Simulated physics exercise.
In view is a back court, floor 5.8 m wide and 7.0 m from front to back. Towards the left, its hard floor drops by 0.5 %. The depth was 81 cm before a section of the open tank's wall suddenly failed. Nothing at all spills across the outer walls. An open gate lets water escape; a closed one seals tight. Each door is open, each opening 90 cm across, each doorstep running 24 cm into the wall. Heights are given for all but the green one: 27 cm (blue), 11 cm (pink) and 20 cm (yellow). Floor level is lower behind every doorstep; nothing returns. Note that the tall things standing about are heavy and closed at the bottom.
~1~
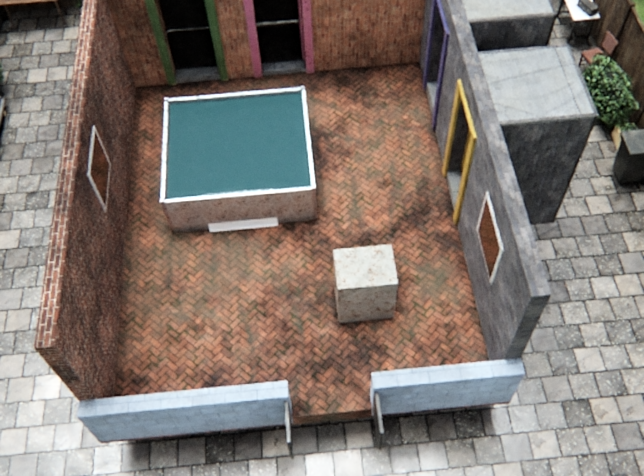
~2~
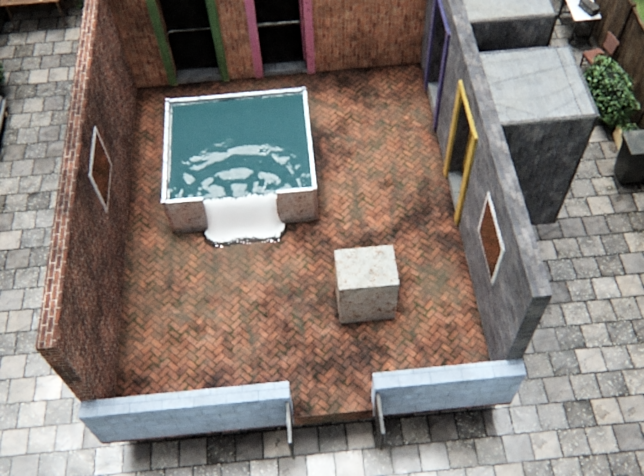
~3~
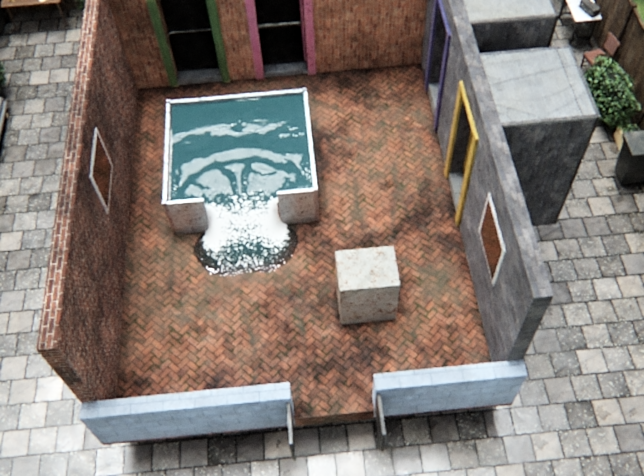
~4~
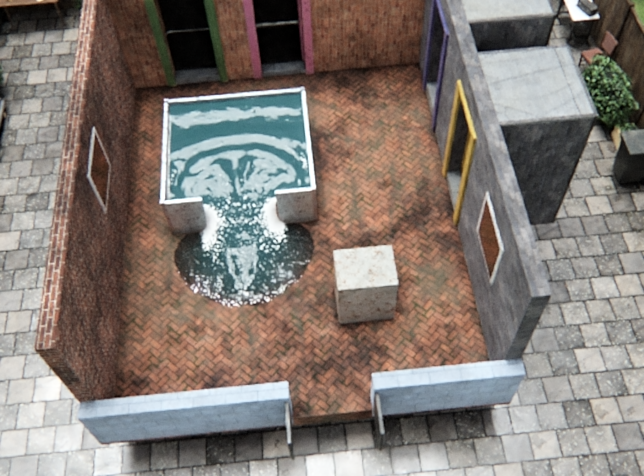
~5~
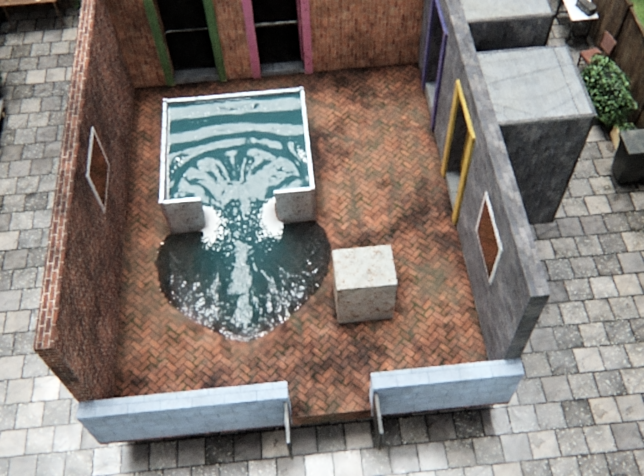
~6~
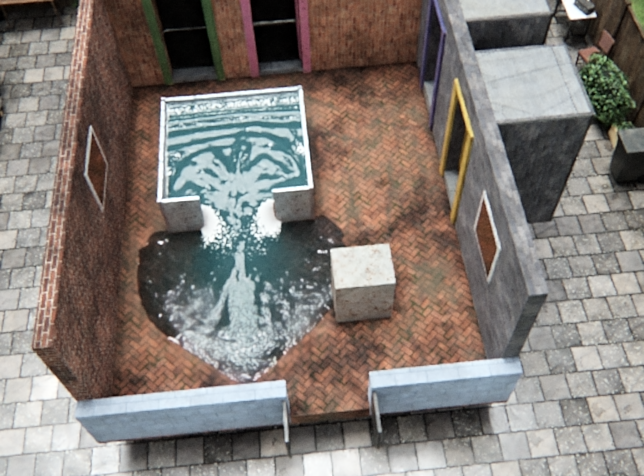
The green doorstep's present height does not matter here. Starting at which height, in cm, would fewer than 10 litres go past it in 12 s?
Starting at roughly 9.5 cm.
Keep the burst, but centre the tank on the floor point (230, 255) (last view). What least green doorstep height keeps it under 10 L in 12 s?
A height near 18 cm.
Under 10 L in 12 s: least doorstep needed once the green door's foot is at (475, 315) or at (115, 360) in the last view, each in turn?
Around 14.5 and 29 cm respectively.
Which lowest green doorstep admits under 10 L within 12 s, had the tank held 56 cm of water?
Some 5.5 cm.
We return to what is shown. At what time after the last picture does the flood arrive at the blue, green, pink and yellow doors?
Reading them off: Blue 6.5 s, then green 4.5 s, then pink 6.0 s, then yellow 2.2 s.
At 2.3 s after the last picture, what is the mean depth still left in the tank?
The average depth is some 40 cm.
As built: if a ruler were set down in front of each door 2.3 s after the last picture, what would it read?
Depths in cm - blue: 0, green: 0, pink: 0, yellow: 2.
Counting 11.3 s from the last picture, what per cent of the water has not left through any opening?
Around 72 per cent of the water.
Then, 0.7 s after the last picture water covers 35 % of the floor, deepest (50 cm) near (236, 229); it has not reached the green door.
Then, 2.3 s after the last picture water covers 45 % of the floor, deepest (34 cm) near (266, 403); it has not reached the green door.
Then, 11.3 s after the last picture water covers 95 % of the floor, deepest (14 cm) near (133, 92); 9 cm at the green door, 0 litres in over its 15 cm doorstep.
At the green door as built, the water peaked near 12 cm, 8.5 s after the last picture.
Run again over the same 12 s with other heights there, 26 litres in over 7.5 cm, 4 litres over 10.5 cm. The limit of 10 litres is kept from about 9.5 cm up.
